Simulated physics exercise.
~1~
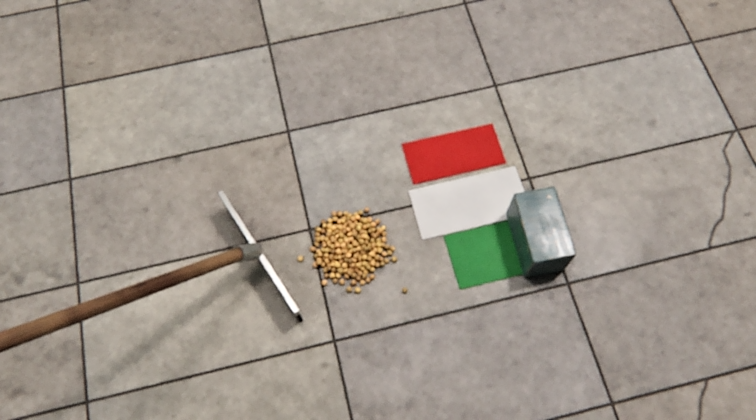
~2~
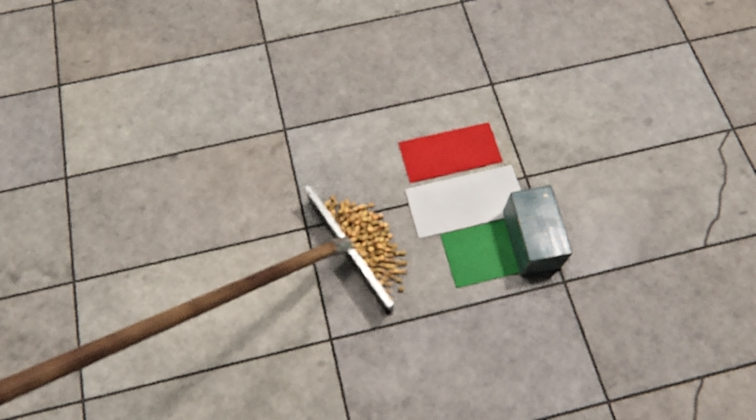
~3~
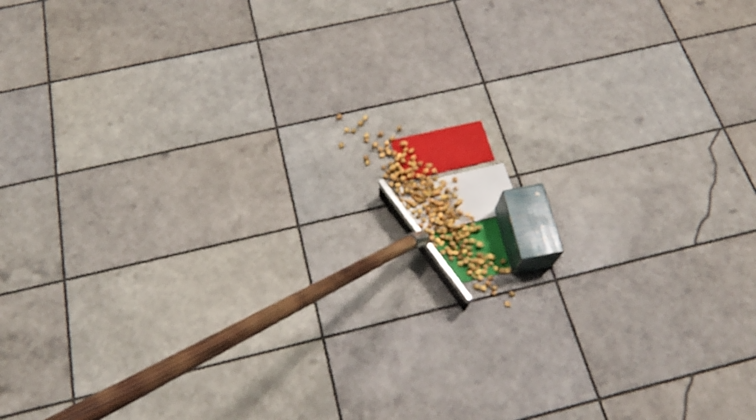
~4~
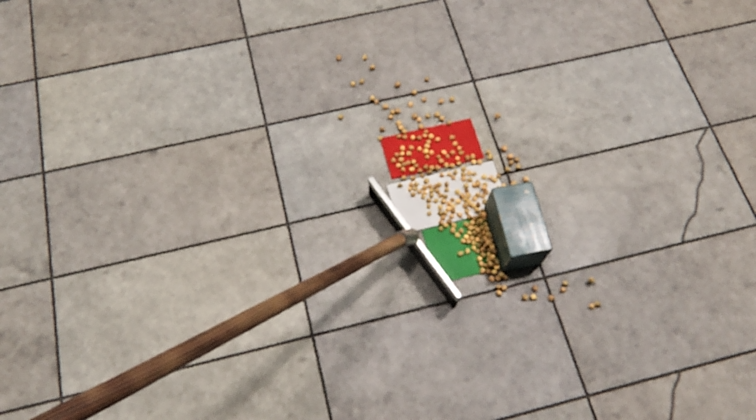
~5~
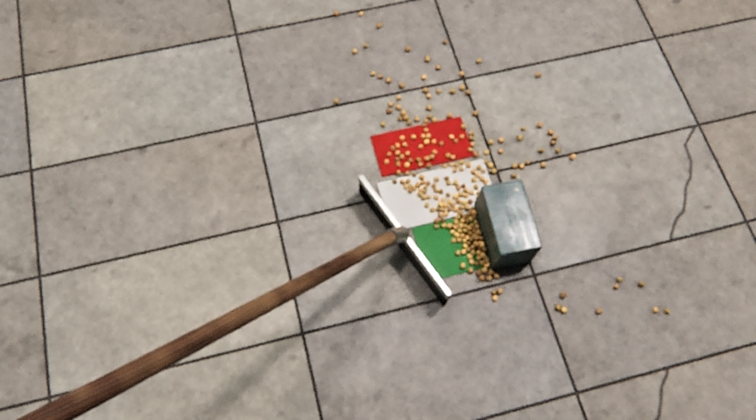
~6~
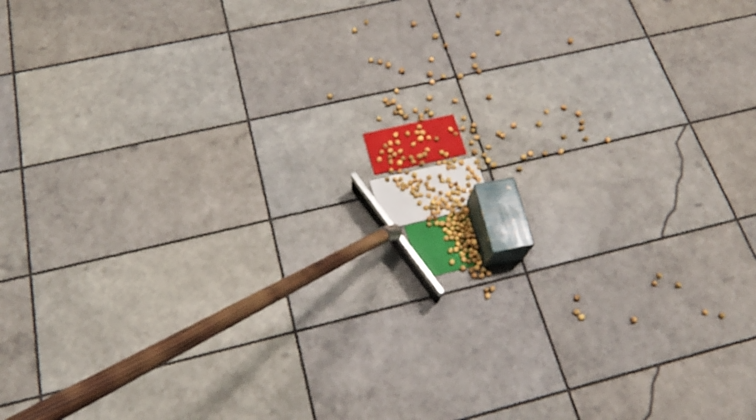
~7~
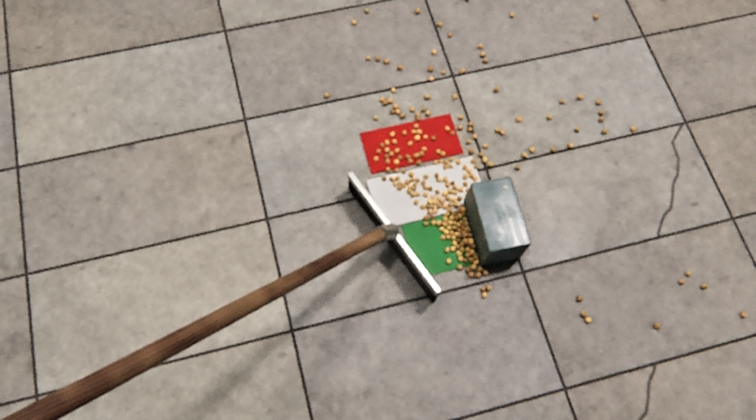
A squeegee pushes a pile of dried chickpeas across coloured mats into a metal block, then stops as they scatter around it.
